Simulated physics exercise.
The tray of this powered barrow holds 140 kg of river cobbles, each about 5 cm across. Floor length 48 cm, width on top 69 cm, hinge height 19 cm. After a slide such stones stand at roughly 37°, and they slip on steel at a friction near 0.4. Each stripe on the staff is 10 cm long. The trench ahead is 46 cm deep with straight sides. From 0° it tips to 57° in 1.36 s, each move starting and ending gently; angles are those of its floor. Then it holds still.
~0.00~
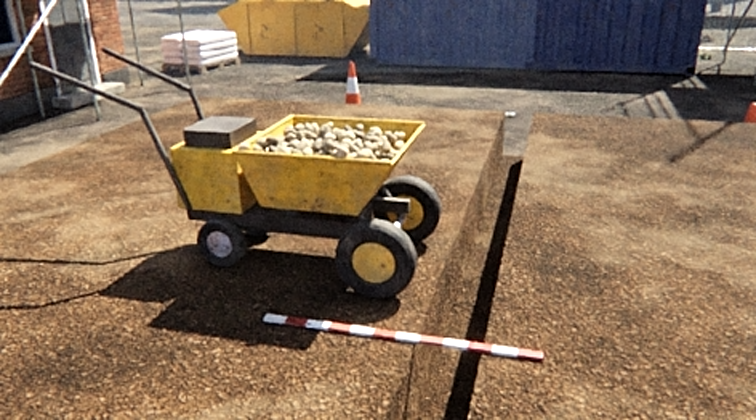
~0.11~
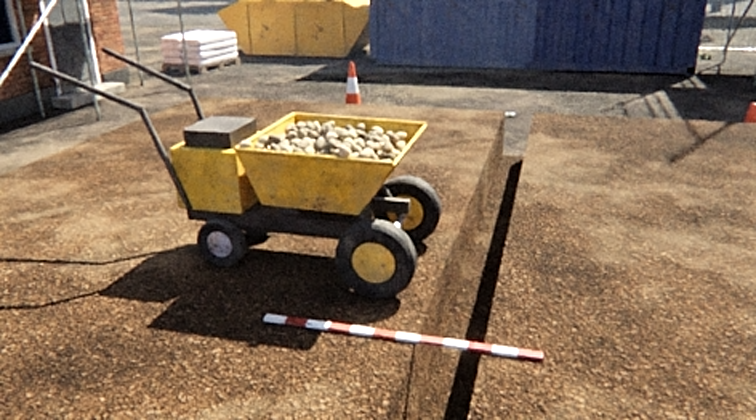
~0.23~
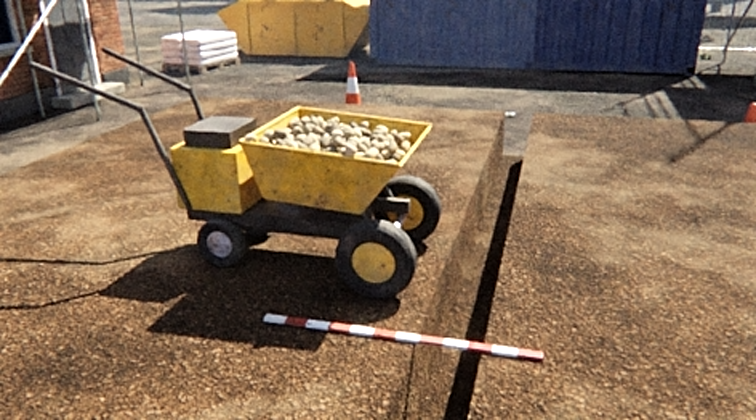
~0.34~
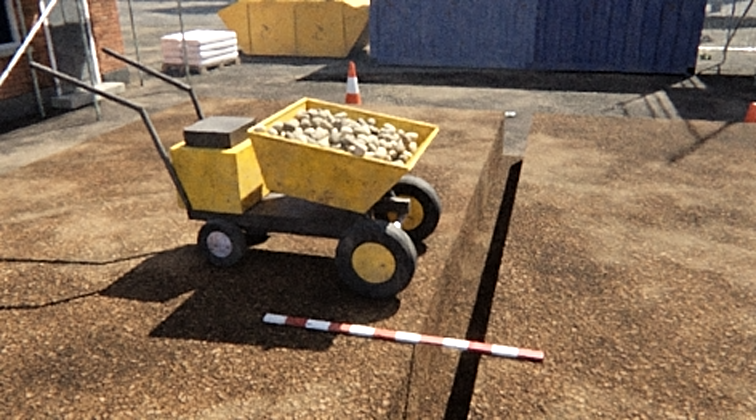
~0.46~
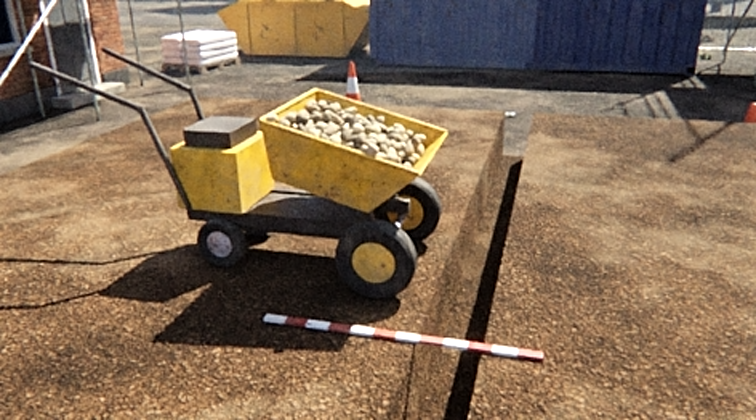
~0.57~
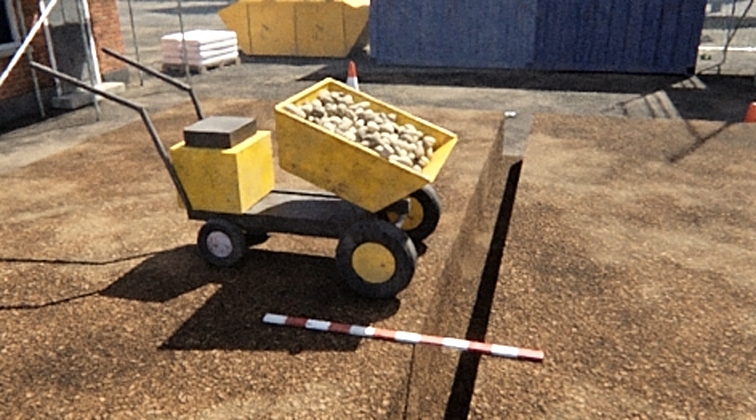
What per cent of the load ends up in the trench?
Roughly 14 per cent ends in the trench.
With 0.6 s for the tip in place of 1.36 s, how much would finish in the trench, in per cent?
Then about 10 per cent.
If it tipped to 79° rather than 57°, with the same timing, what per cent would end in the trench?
In that case some 25 per cent.
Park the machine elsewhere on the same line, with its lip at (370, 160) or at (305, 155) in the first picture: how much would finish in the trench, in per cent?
Near 20 per cent from the first place, 30 from the second.
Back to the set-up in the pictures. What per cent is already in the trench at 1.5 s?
Some 5 per cent.
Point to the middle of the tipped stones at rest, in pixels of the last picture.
Near (526, 279).
After 1.0 s the floor is at 48°; 100 % in the tray; the foremost stones are at (463, 195).
After 1.5 s the floor is at 57°; 85 % in the tray, 3 % in the trench, 12 % past the trench; the foremost stones are at (552, 296).
After 1.8 s the floor is at 57°; 68 % in the tray, 4 % in the trench, 28 % past the trench; the foremost stones are at (630, 290).
After 3.8 s the floor is at 57°; 54 % in the tray, 14 % in the trench, 33 % past the trench; the foremost stones are at (719, 294).
